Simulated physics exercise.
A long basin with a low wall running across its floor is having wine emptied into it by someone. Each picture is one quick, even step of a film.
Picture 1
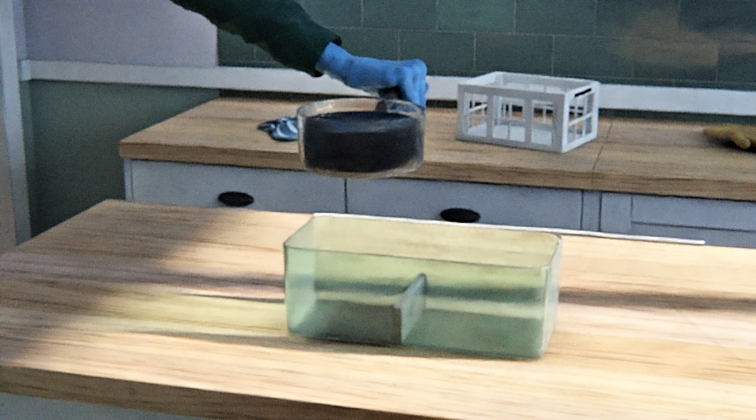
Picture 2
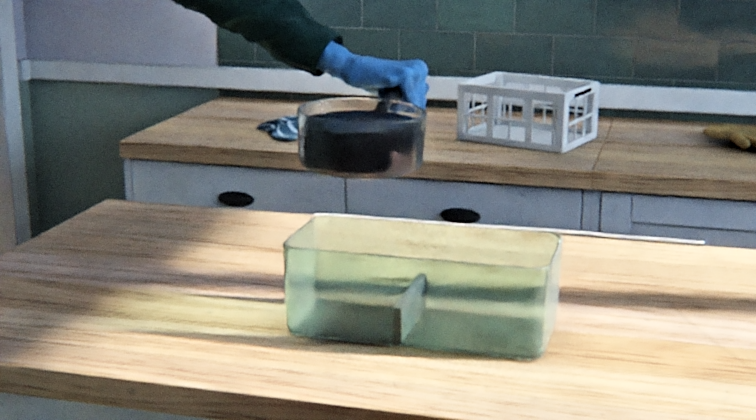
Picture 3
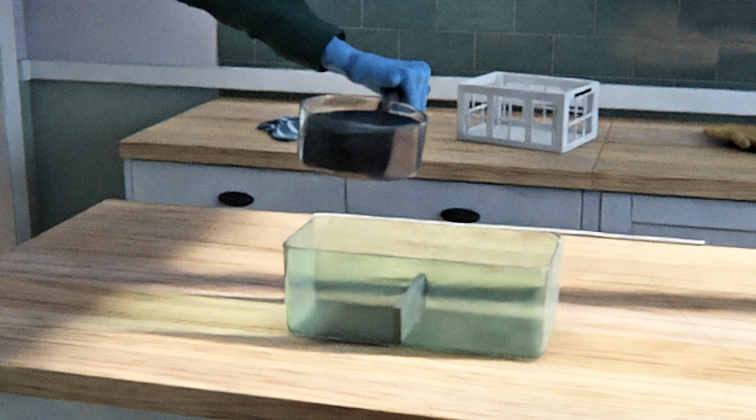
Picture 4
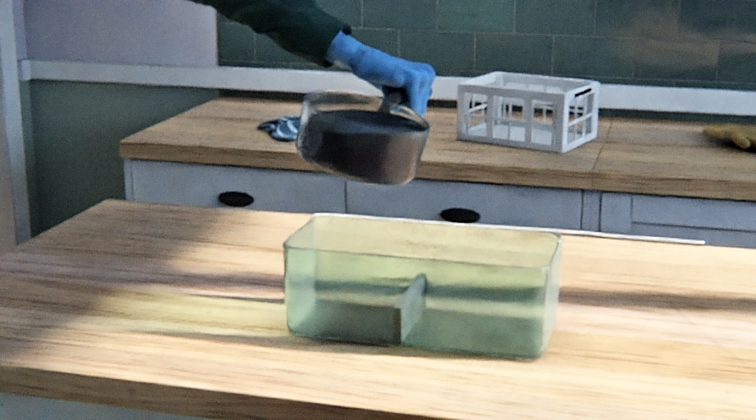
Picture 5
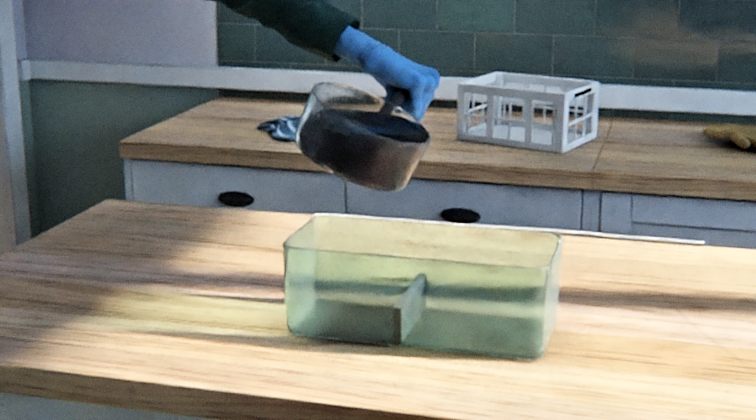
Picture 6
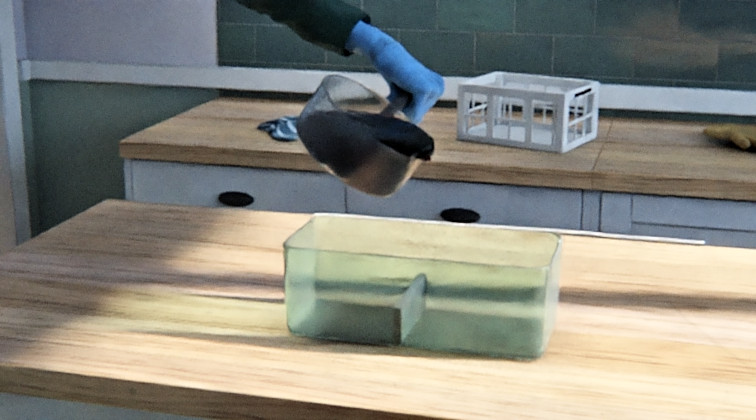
Blue-gloved hand tilting a clear round container of dark liquid steadily to the right above a long, greenish see-through basin.
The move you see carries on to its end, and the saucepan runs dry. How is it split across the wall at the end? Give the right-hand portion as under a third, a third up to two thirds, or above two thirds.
The part right of the wall will probably go higher than two thirds.
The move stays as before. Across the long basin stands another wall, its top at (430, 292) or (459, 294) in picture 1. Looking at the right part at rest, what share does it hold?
Note: Roughly 55 % in case one, 30 % in case two.
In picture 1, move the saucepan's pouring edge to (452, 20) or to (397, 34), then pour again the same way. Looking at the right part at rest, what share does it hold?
70 % and 65 %.
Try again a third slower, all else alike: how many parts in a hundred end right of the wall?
It comes to around 85 per cent.
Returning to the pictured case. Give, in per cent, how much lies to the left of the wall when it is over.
About 25 per cent.
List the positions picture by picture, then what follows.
Tilt 0°; pouring edge (423, 115); surface from (305, 118) to (422, 125); the long basin's rim runs from (299, 232) to (556, 253); the wall's top is at (411, 291), in the first frame.
Tilt 2°; pouring edge (424, 117); surface from (305, 118) to (422, 126), in the second frame.
Tilt 7°; pouring edge (425, 123); surface from (306, 116) to (424, 128), in the third frame.
Tilt 14°; pouring edge (427, 132); surface from (307, 115) to (426, 130), in the fourth frame.
Tilt 24°; pouring edge (427, 144); surface from (307, 114) to (429, 138); 1 per cent is over the edge, in the fifth frame.
Tilt 37°; pouring edge (425, 157); surface from (306, 111) to (418, 142); 6 per cent is over the edge, in the sixth frame.
A moment on, the saucepan is tipped right over and 14 per cent is still to pour, 0 is left of the wall and 48 right of it.
Next, the saucepan is tipped right over and 2 per cent is still to pour, 14 is left of the wall and 70 right of it.
Then the saucepan is tipped right over and 0 per cent is still to pour, 21 is left of the wall and 75 right of it.
Later the saucepan is tipped right over and 0 per cent is still to pour, 22 is left of the wall and 74 right of it.
Finally, 23 per cent lies left of the wall, 74 right of it and 3 outside.
